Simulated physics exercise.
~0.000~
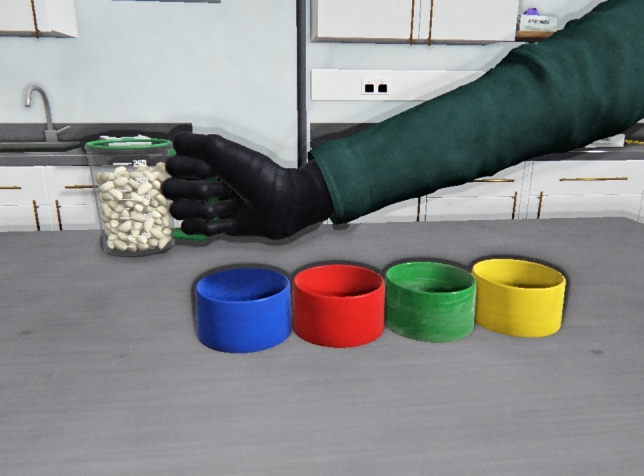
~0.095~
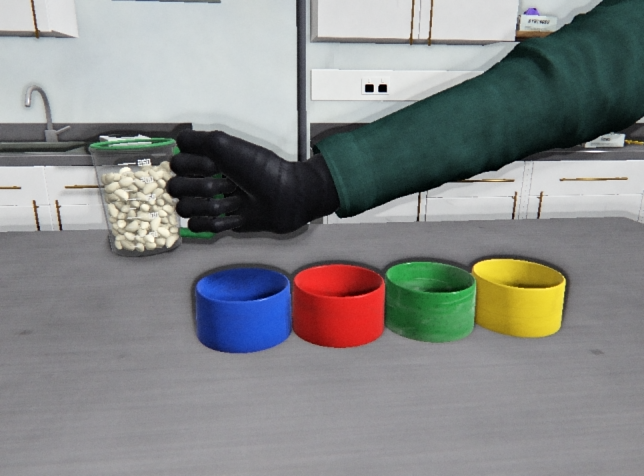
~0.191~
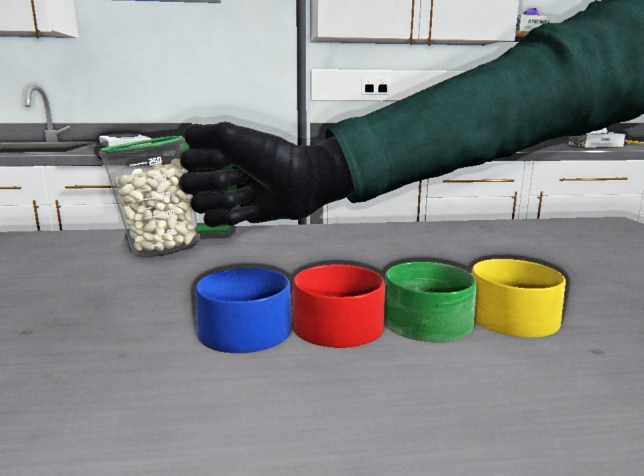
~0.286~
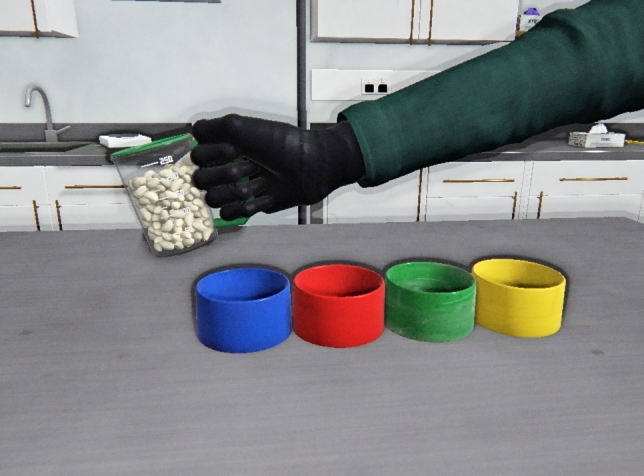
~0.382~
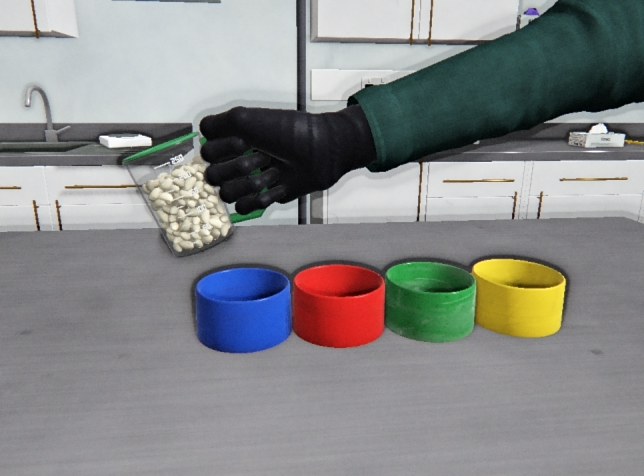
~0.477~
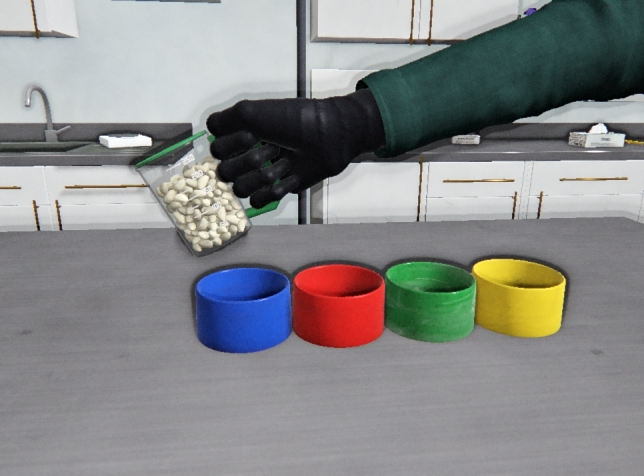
A black-gloved hand in a dark green sleeve, reaching in from the right, holds a see-through cup of white beans above a grey tabletop, seen from a fixed, slightly raised view in a pale kitchen-like room. Blue, red, green and yellow dishes stand in a row, left to right, before white cabinets and a tap. The hand moves the cup a short way rightward, steadily tilting it while the dishes stay still.
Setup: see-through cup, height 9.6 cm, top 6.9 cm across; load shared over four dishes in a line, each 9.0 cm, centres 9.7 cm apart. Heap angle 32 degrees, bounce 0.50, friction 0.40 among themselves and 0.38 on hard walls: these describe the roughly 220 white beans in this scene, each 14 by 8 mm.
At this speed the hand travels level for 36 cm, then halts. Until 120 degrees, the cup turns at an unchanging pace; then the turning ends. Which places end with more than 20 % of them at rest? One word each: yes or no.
Red dish: Yes; blue dish: No; green dish: No; yellow dish: No; counter: No.
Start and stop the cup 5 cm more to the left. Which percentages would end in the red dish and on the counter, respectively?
Red 70, counter 10.
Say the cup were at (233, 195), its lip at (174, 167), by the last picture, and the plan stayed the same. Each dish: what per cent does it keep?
In the end red holds 0, blue holds 0, green holds 100, yellow holds 0.
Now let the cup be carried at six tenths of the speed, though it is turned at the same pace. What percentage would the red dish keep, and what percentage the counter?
Shares: Red 0, counter 0.
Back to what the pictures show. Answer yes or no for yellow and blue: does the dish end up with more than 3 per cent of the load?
Checking yellow: It falls short; checking blue: It falls short.
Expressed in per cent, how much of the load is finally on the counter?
Some 5 per cent.
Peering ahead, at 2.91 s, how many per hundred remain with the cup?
About 0 percent.
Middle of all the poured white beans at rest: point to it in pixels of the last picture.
Approximately (347, 307) in the last view.
After 1.51 s, tilt 91 degrees; cup holds 100 %.
Then, at 2.19 s, tilt 120 degrees; cup holds 10 %, red 80 %, green 5 %.
After 2.91 s, tilt 120 degrees; cup holds 0 %, red 85 %, green 10 %.
By 3.3 s all is still; red 85 %, blue 0 %, green 10 %, yellow 0 %, counter 5 %.
